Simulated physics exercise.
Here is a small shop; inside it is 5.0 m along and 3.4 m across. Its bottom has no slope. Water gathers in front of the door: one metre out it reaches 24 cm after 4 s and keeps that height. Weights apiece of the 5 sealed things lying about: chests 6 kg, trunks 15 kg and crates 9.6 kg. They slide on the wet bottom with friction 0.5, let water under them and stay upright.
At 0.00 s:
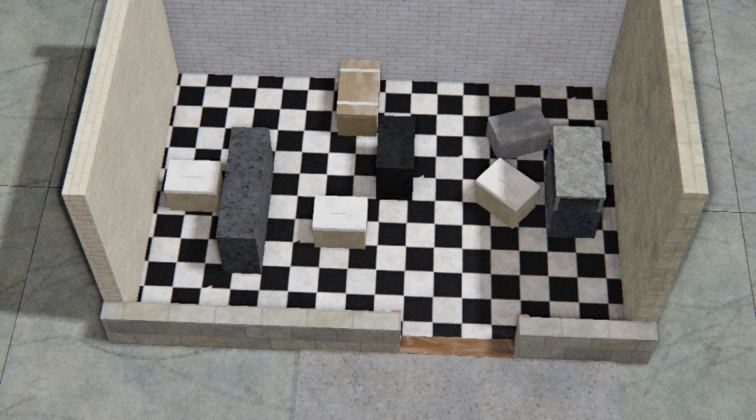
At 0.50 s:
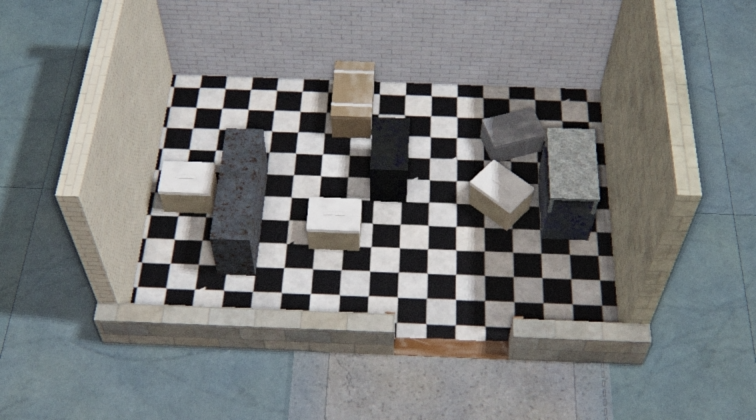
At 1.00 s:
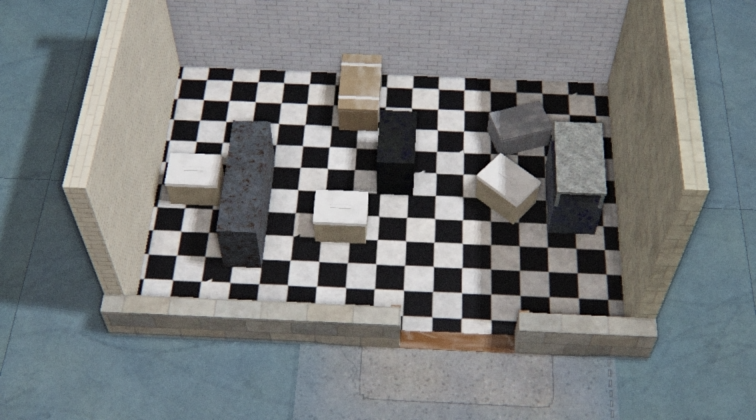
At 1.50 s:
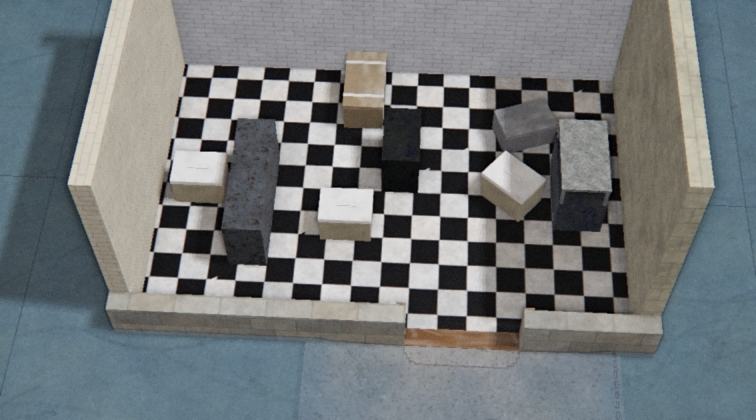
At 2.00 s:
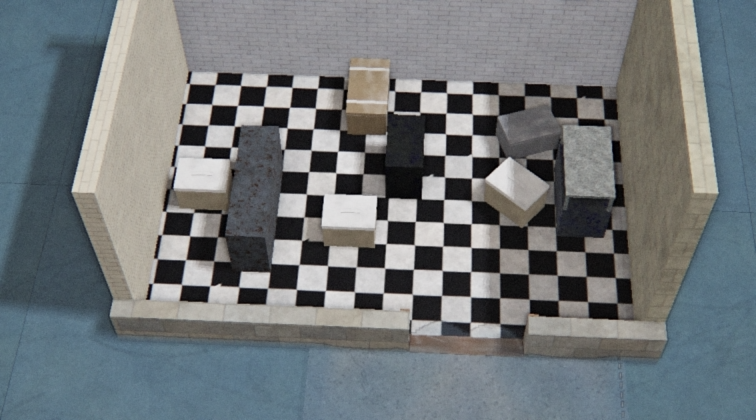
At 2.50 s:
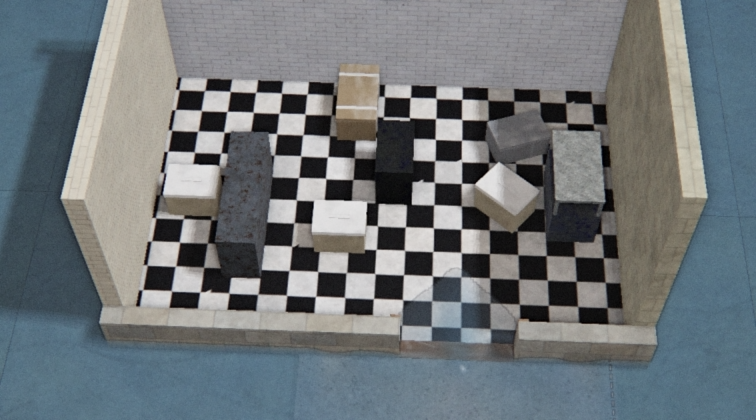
A small walled room of blocks stays still as water spreads through its doorway.
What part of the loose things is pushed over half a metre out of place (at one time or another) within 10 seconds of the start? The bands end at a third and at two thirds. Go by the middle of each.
Share: At least two thirds.
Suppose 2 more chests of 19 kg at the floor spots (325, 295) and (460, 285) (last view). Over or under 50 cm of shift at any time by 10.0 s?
In that order: Less, past it.
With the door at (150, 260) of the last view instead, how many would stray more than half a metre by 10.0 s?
In that case 3 of them.
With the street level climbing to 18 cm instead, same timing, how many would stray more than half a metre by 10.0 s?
In that case 4 of them.
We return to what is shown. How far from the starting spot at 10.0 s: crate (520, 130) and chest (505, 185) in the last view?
In turn: 50 cm, 100 cm.
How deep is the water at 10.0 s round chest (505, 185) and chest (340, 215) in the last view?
About 14 and 5 cm.
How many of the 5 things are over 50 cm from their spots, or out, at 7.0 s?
4 of them.
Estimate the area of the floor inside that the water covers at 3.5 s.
Roughly 3.5 m2.
After 3.5 s 0 of 5 are over 50 cm from their spots; 0 afloat.
After 4.5 s 0 of 5 are over 50 cm from their spots; 1 afloat.
After 7.0 s 4 of 5 are over 50 cm from their spots; 4 afloat.
After 10.0 s 4 of 5 are over 50 cm from their spots, and 5 have been at some point; 5 afloat.
